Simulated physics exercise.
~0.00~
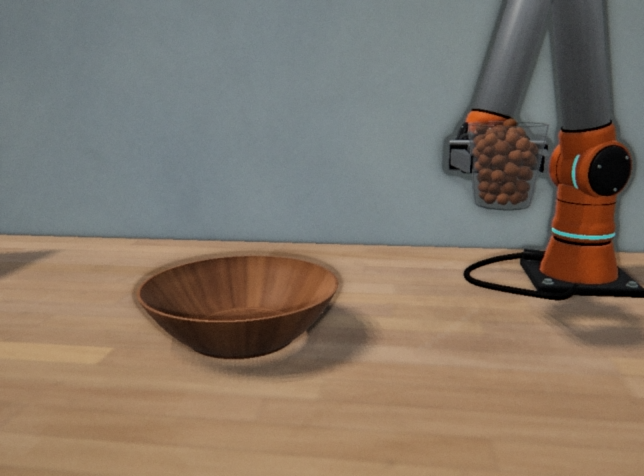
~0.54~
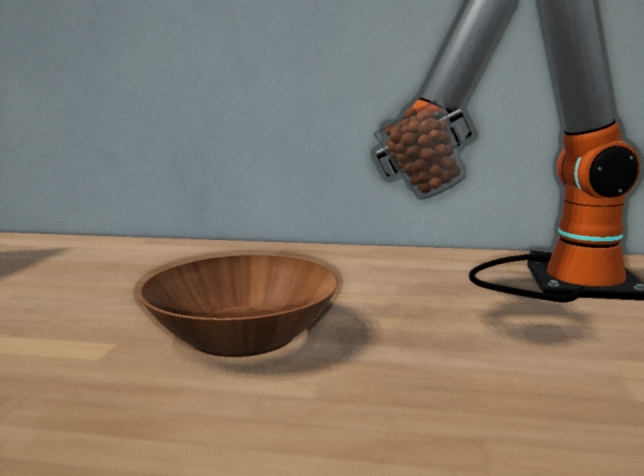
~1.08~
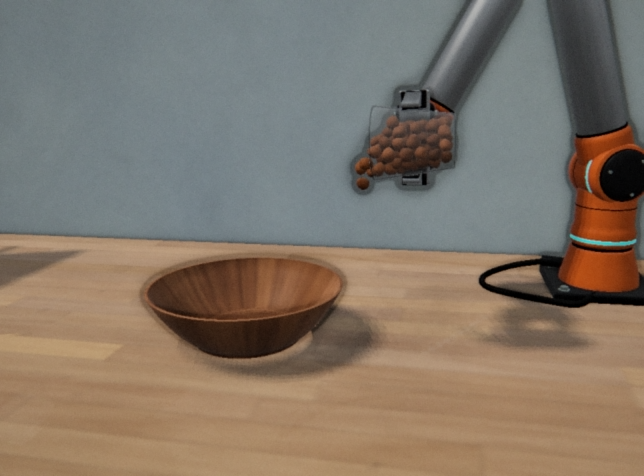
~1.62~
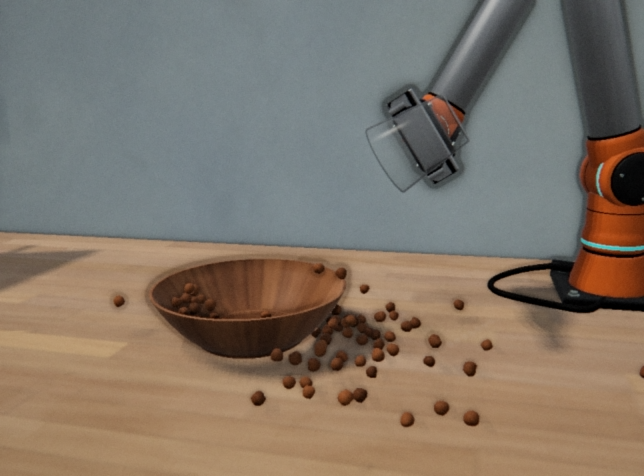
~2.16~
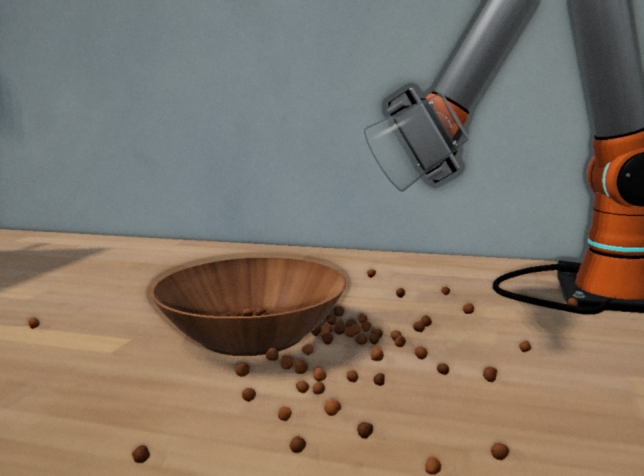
On a wooden tabletop, an orange-and-grey robot arm tipping a clear cup of brown balls, most scattering beside a wooden bowl.
